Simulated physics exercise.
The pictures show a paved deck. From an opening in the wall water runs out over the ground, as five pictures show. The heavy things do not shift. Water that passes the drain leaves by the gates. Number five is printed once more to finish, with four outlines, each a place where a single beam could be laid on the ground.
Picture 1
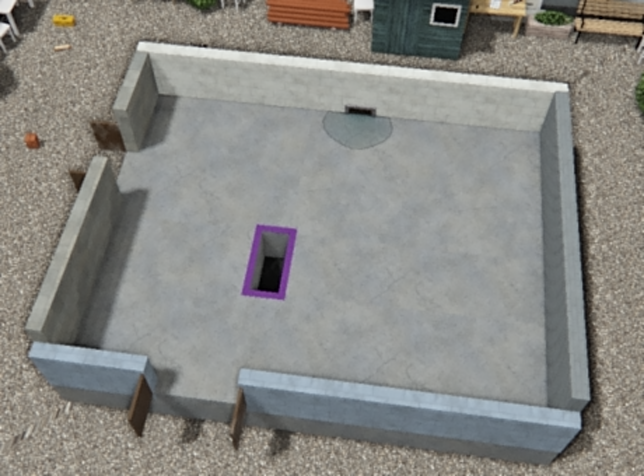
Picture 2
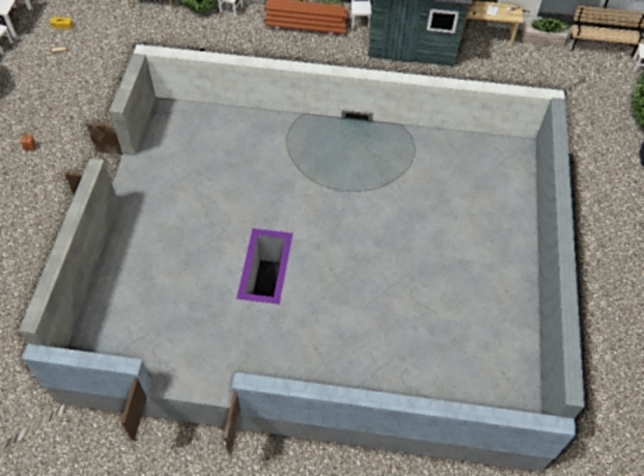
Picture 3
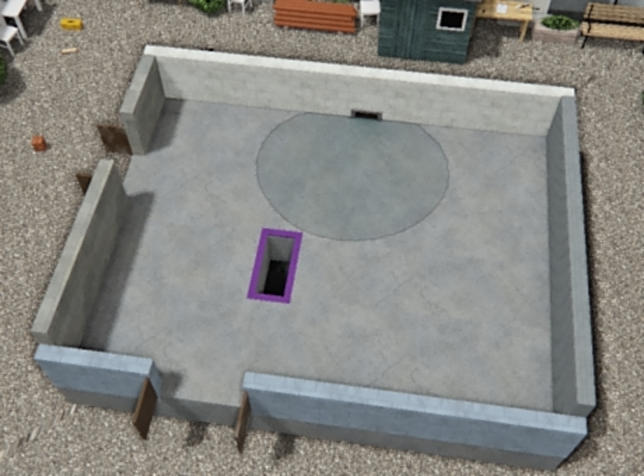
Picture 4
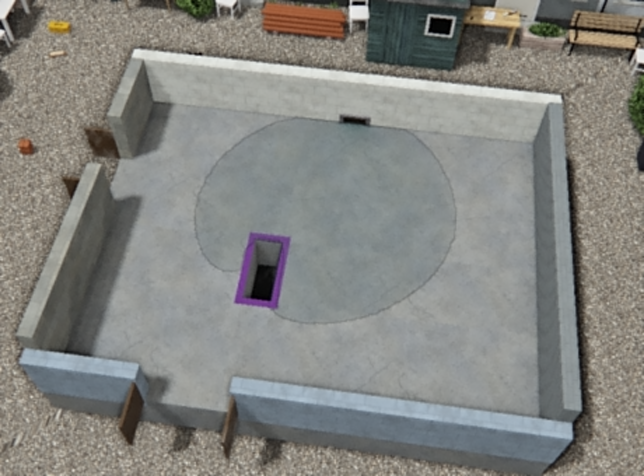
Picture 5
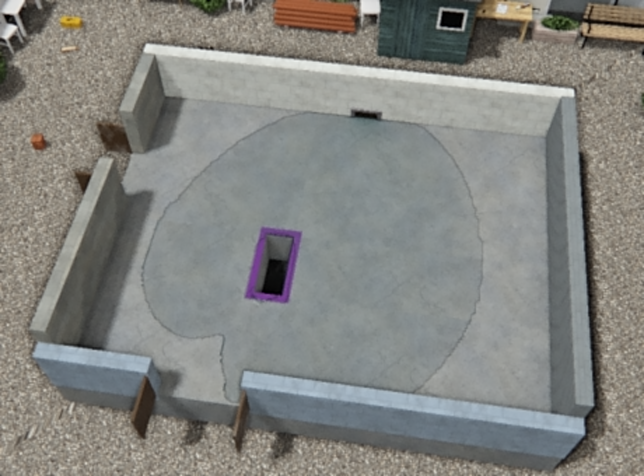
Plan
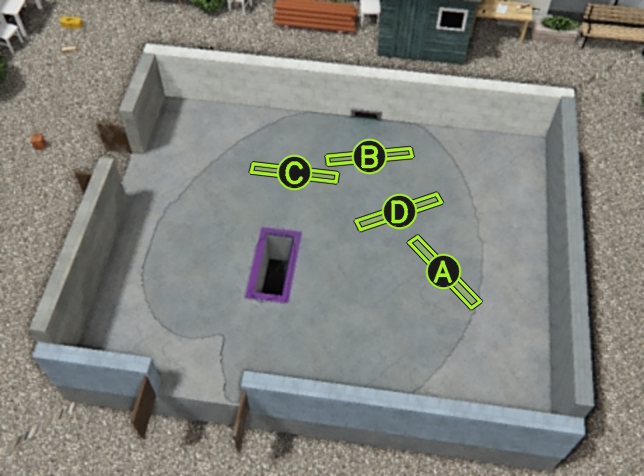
Paved deck with low walls, water spreading from an opening in the back wall, reaching and surrounding a purple-edged drain.
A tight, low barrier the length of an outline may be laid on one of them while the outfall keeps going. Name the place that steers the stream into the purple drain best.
D.
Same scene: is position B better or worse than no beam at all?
Position B is worse.
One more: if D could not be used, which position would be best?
That would be A.
On the marked copy, A from (413, 239) to (475, 304); B from (327, 160) to (411, 152); C from (252, 167) to (336, 177); D from (358, 225) to (438, 198).
Choosing A, about 26 % of the stream runs into the purple drain, about 70 % out by the gates.
Choosing B, about 10 % of the stream runs into the purple drain, about 86 % out by the gates.
Choosing C, about 10 % of the stream runs into the purple drain, about 86 % out by the gates.
Choosing D, about 46 % of the stream runs into the purple drain, about 50 % out by the gates.
